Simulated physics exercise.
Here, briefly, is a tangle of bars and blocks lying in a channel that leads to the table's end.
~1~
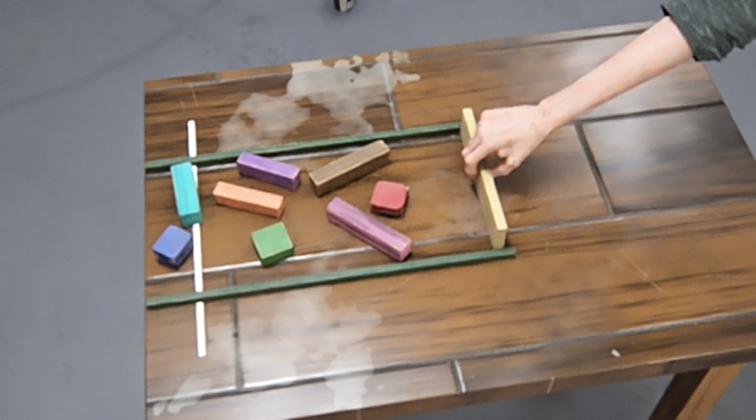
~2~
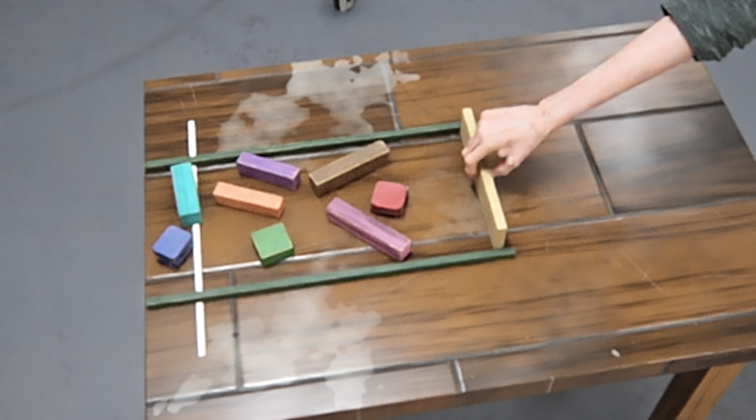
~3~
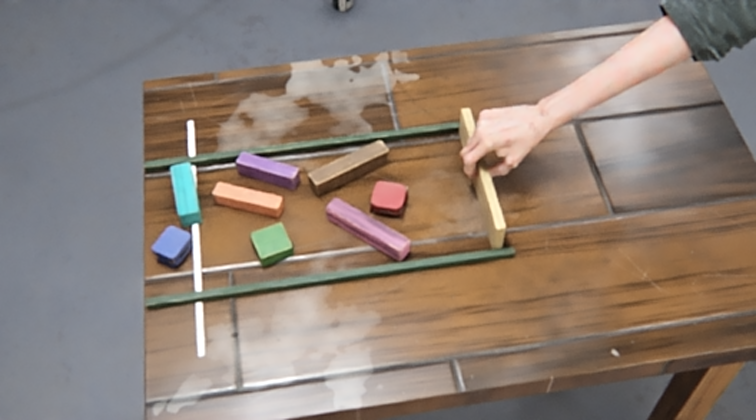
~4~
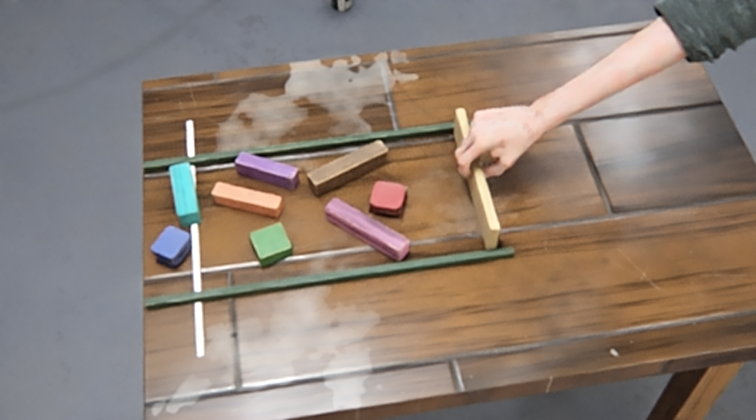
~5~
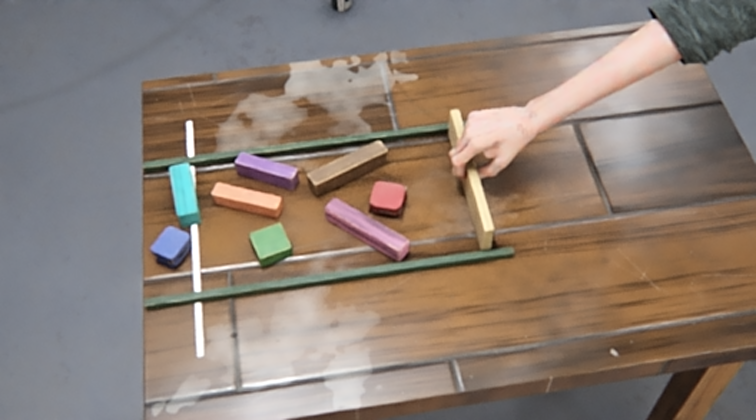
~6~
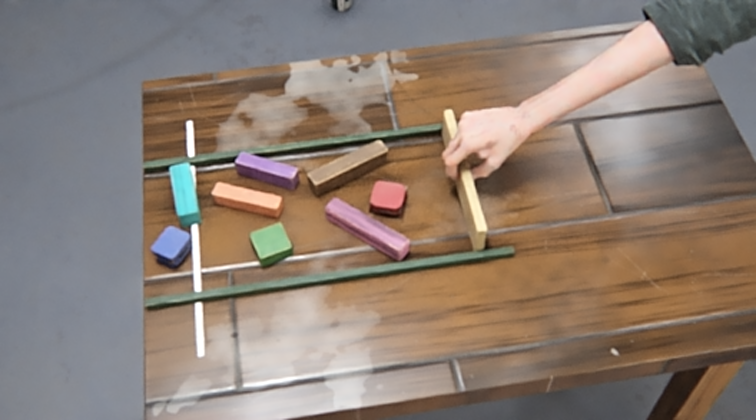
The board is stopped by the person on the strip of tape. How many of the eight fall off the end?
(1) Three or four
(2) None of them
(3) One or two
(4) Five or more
Option 1: Three or four.
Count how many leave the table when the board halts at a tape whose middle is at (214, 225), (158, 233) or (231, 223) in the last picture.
The counts: 3, 8 and 2.
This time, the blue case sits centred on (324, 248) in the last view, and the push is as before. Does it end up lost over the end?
So the blue case keeps its spot.
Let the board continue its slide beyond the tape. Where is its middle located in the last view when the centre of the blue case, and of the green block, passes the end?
The blue case gives roughly (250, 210), the green block roughly (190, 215).
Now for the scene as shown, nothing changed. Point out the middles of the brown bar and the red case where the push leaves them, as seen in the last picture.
Okay, so first (154, 204), and next (179, 232).
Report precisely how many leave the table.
Result - number fallen: 3.
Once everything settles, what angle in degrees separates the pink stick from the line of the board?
Some 35 degrees.
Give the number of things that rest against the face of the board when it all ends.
Counting them up gives 4.
Early on, none off yet; blue case at rest near (173, 248); turquoise stick at rest near (185, 195); orange bar at rest near (248, 200).
A while later, none off yet; blue case moving near (168, 250); turquoise stick travelled a little near (171, 196); orange bar travelled about its own width near (194, 224).
Finally, the number that fall off is three or four; lost, orange bar, turquoise stick and blue case.
